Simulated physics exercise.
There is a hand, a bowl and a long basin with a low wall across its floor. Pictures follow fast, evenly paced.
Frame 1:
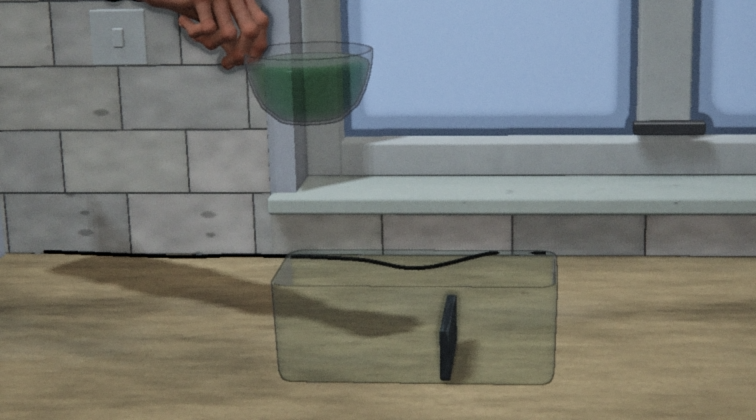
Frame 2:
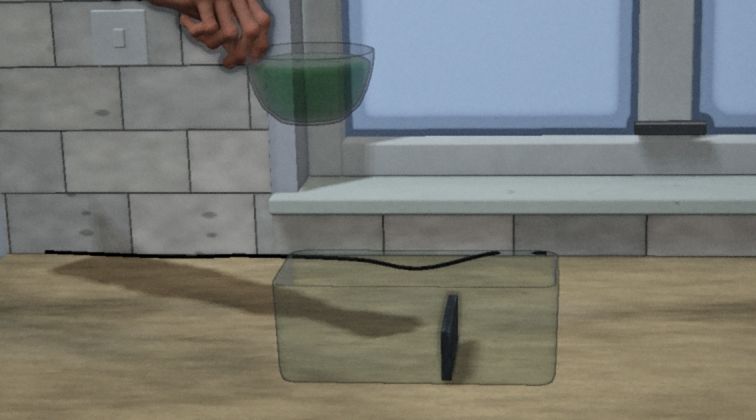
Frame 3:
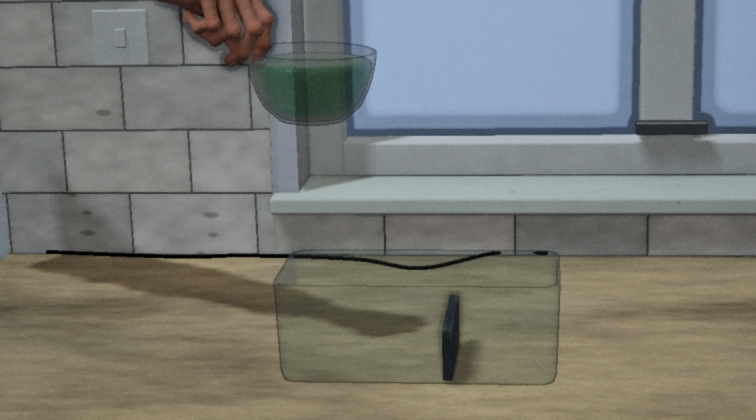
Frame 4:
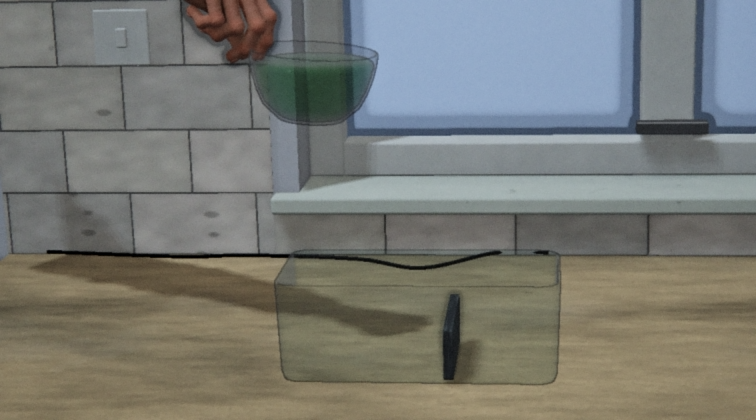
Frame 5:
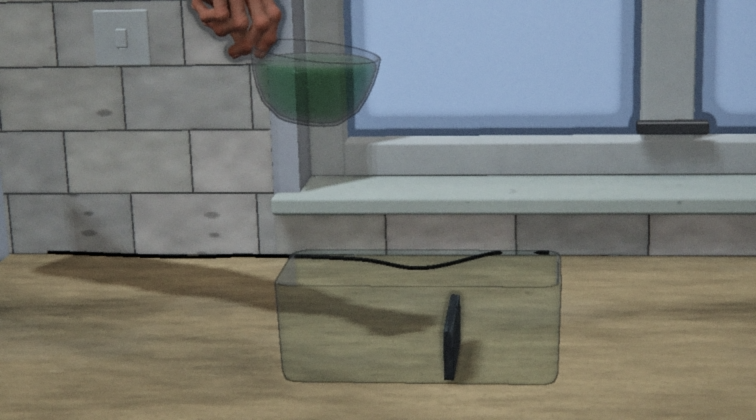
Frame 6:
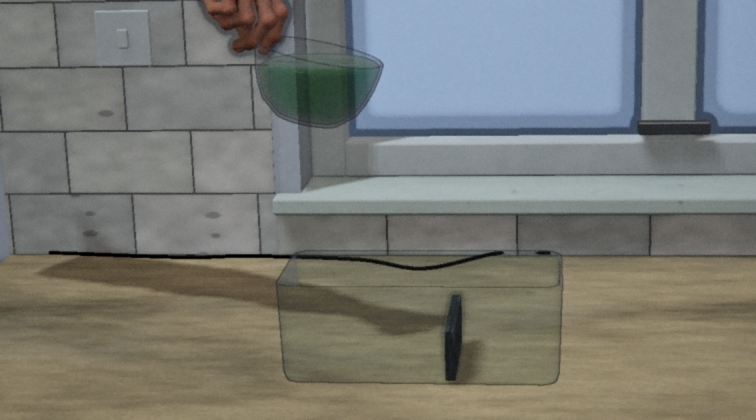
At a kitchen counter, a hand slowly tilts a bowl of green liquid rightward above a clear basin.
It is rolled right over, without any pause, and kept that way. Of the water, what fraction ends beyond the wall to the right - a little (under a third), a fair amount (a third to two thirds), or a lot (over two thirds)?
A fair amount, a third to two thirds.
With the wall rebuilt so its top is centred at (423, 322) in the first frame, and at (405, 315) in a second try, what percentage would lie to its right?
About 75 % and 85 %.
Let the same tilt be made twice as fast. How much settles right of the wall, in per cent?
Near 30 %.
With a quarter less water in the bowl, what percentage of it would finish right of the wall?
It comes to near 35 per cent.
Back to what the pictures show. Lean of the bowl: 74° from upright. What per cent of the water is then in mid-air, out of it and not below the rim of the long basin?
Roughly 45 percent.
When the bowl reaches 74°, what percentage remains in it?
Around 40 percent remains.
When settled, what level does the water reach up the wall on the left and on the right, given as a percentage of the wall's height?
Roughly 20 percent left, 40 percent right.
A moment on, the bowl is tipped part way and 41 per cent is still to pour, 4 is left of the wall and 8 right of it.
Next, the bowl is tipped right over and 1 per cent is still to pour, 34 is left of the wall and 53 right of it.
Then the bowl is tipped right over and 0 per cent is still to pour, 44 is left of the wall and 54 right of it.
Later the bowl is tipped right over and 0 per cent is still to pour, 44 is left of the wall and 54 right of it.
At rest 44 per cent lies left of the wall, 54 right of it and 2 outside.
